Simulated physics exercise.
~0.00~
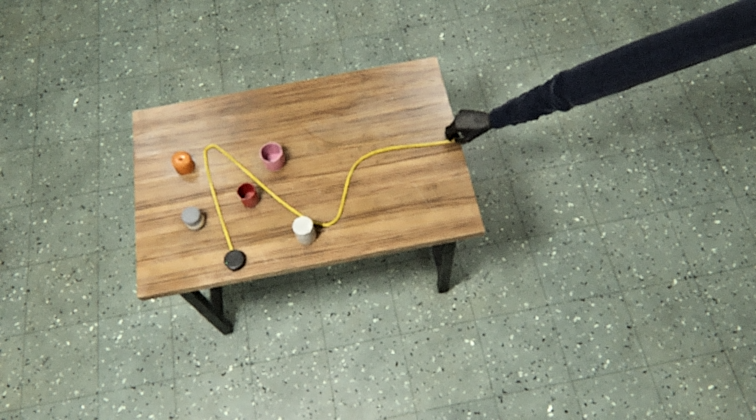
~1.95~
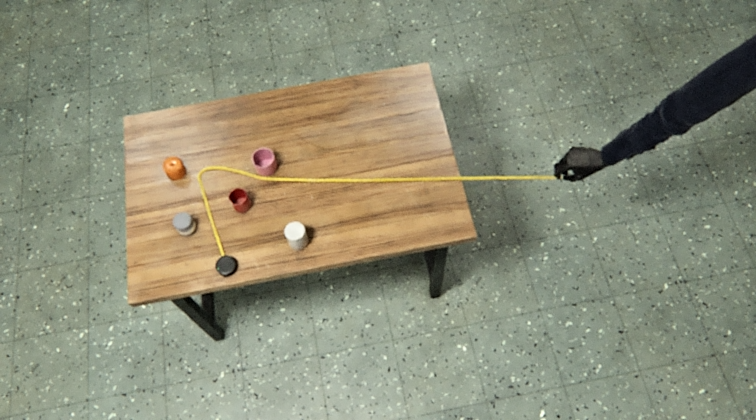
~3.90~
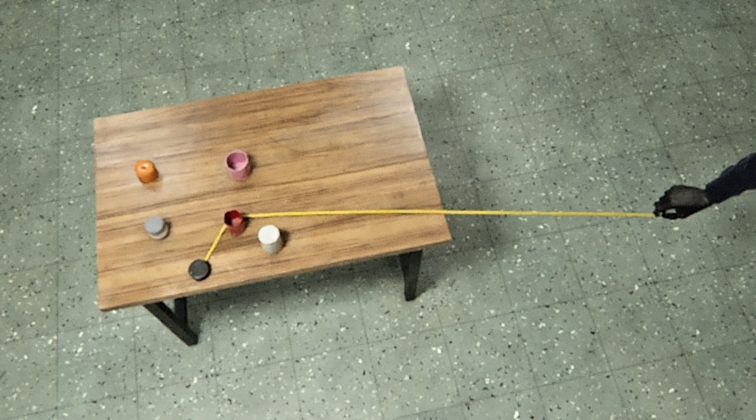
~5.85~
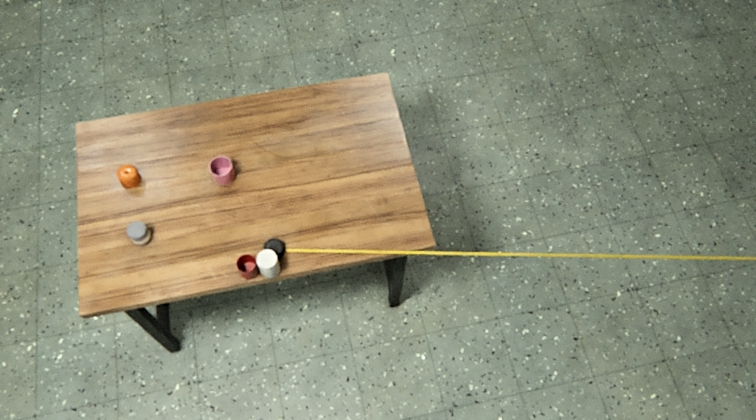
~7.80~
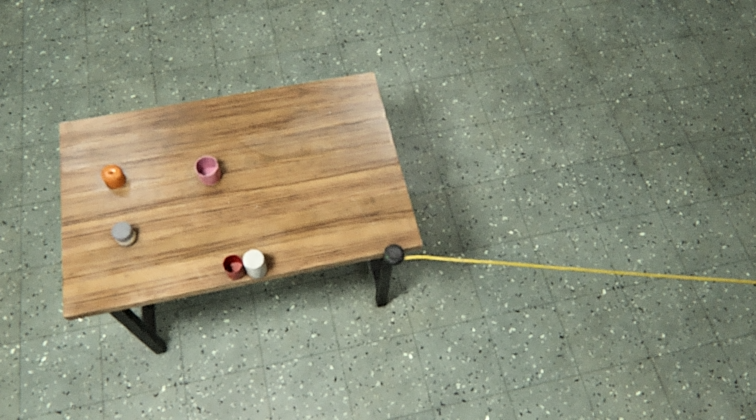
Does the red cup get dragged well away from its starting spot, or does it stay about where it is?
The red cup gets dragged well away and ends beside the white tub near the front edge. The white tub shifts a smaller way, and the grey tin stays about where it was.
